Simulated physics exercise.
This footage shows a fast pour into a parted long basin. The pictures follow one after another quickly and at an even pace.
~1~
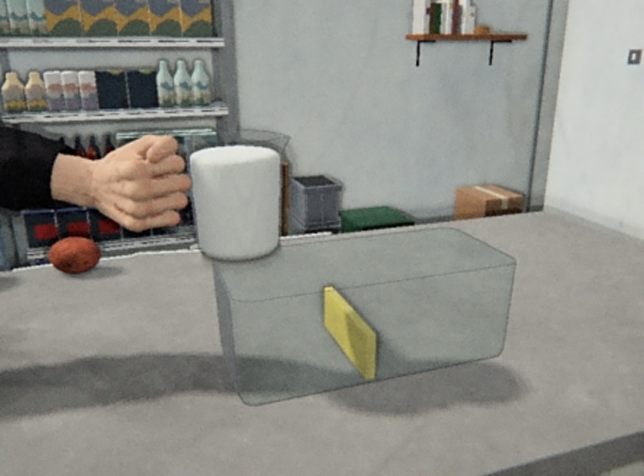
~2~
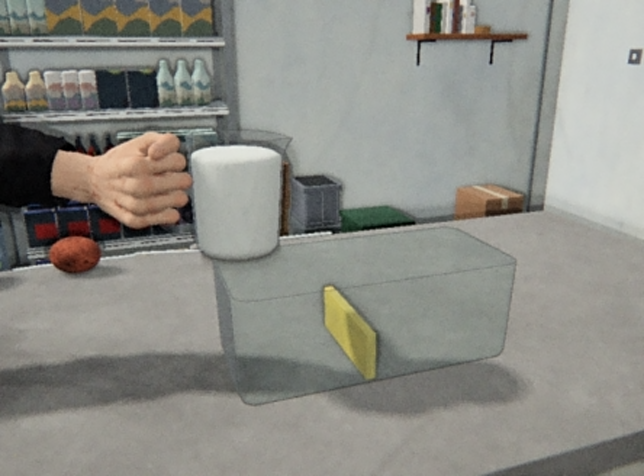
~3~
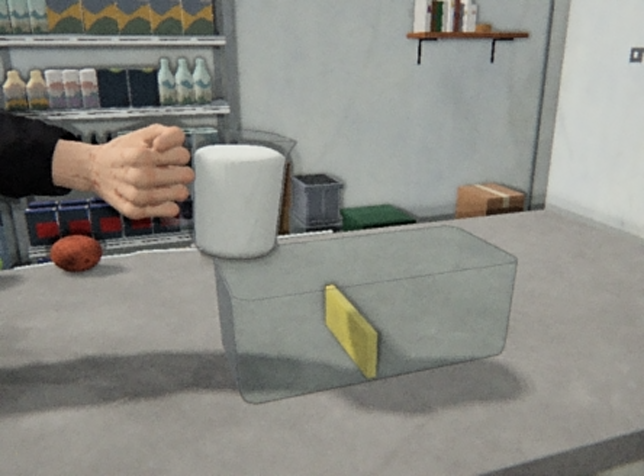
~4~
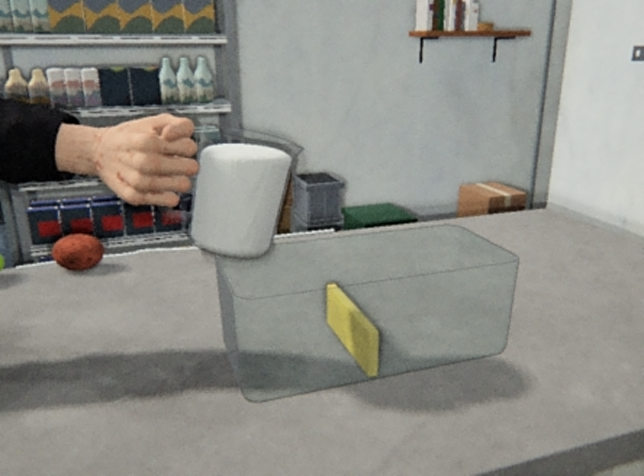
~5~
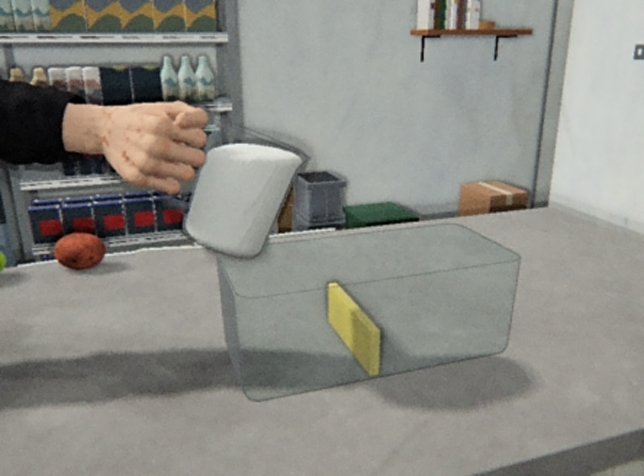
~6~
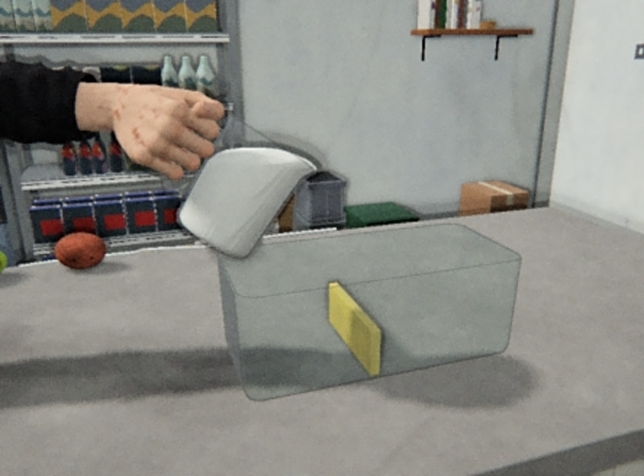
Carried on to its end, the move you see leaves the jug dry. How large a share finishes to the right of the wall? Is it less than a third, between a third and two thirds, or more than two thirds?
Less than a third.
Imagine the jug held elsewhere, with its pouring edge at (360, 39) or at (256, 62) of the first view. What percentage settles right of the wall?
Roughly 90 % and 10 %.
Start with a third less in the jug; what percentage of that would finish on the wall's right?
Estimated share: Close to 0 per cent.
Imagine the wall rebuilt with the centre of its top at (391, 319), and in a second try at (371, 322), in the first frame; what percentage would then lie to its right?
Estimated: 10 % first, 10 % second.
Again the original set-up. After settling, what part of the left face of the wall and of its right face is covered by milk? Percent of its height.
I'd put the left at about 40 and the right at about 10.
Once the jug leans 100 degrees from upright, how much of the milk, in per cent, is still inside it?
Still holding around 55 %, give or take.
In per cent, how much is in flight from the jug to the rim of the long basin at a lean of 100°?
Roughly 15 percent.
A moment on, the jug is tipped right over and 56 per cent is still to pour, 12 is left of the wall and 15 right of it.
Next, the jug is tipped right over and 10 per cent is still to pour, 62 is left of the wall and 22 right of it.
Then the jug is tipped right over and 0 per cent is still to pour, 74 is left of the wall and 23 right of it.
Later the jug is tipped right over and 0 per cent is still to pour, 75 is left of the wall and 24 right of it.
At rest 75 per cent lies left of the wall, 24 right of it and 1 outside.
